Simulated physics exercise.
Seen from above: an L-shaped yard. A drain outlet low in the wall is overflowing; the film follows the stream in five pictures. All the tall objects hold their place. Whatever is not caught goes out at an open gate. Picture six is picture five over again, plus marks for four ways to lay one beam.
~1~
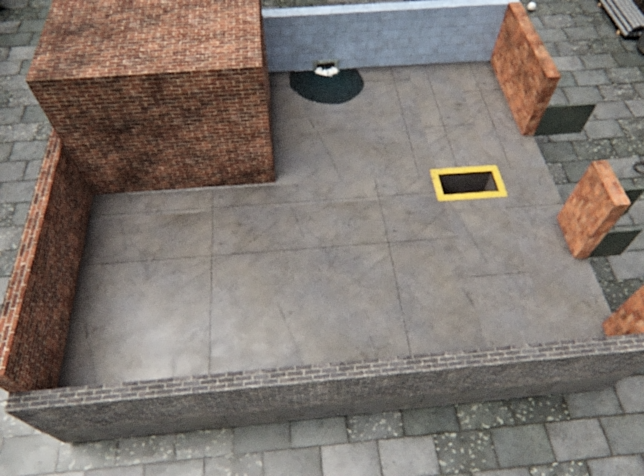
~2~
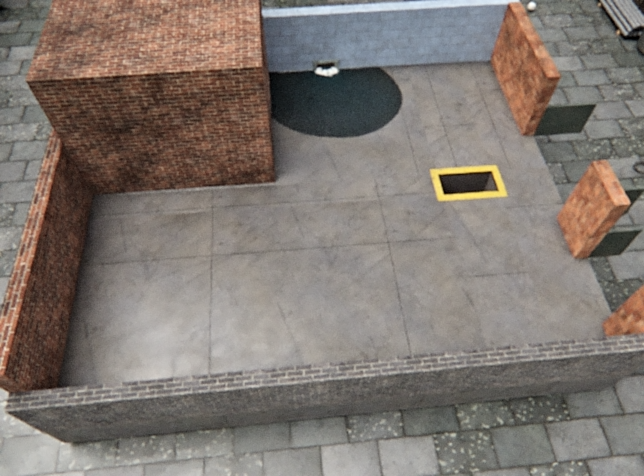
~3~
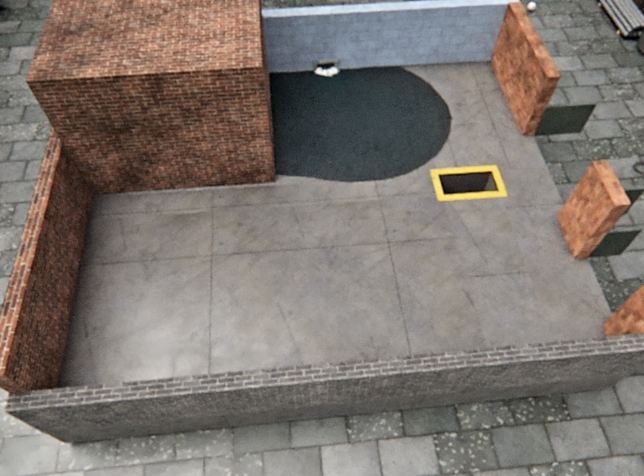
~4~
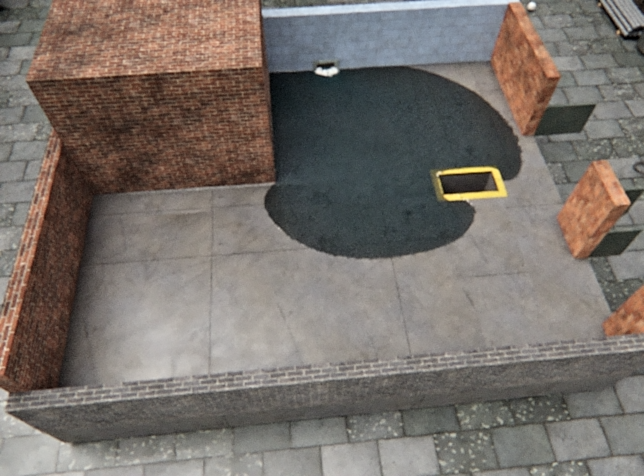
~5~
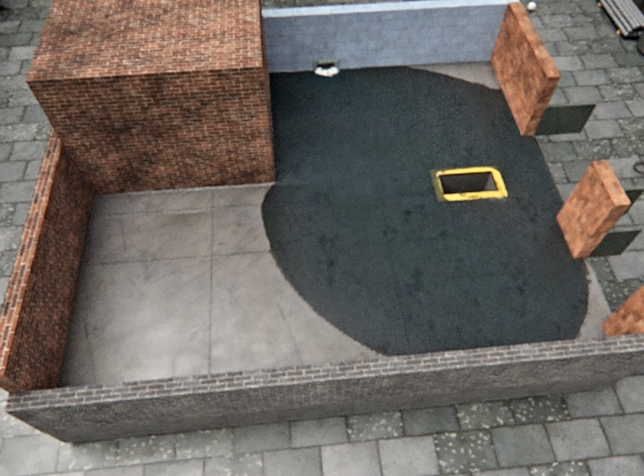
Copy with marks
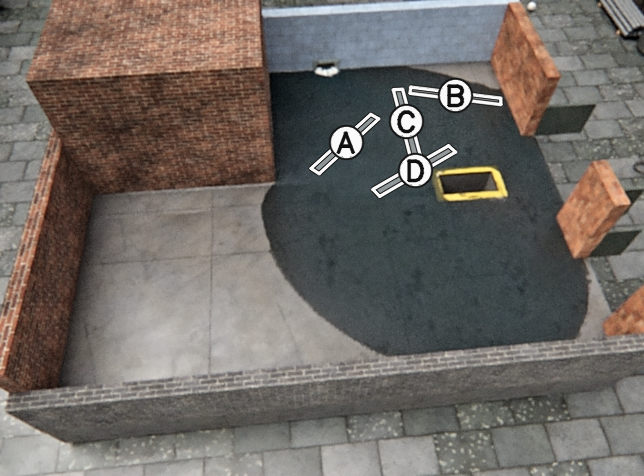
The clip shows an L-shaped walled yard from above as dark water spreads from an outfall at the back wall, widening across the paving, then reaching and surrounding the yellow-edged gully and extending toward the front wall and right-hand openings.
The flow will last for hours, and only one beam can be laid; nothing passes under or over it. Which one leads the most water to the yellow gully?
Place B.
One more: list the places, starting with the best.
Best to worst: B, A, C, D.
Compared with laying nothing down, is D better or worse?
Place D is worse.
On the marked copy, A from (315, 171) to (374, 116); B from (410, 90) to (500, 101); C from (415, 156) to (397, 89); D from (376, 192) to (452, 148).
If A is chosen, about 14 % of the stream runs into the yellow gully, about 86 % out by the gates.
If B is chosen, about 24 % of the stream runs into the yellow gully, about 75 % out by the gates.
If C is chosen, about 8 % of the stream runs into the yellow gully, about 91 % out by the gates.
If D is chosen, about 3 % of the stream runs into the yellow gully, about 97 % out by the gates.
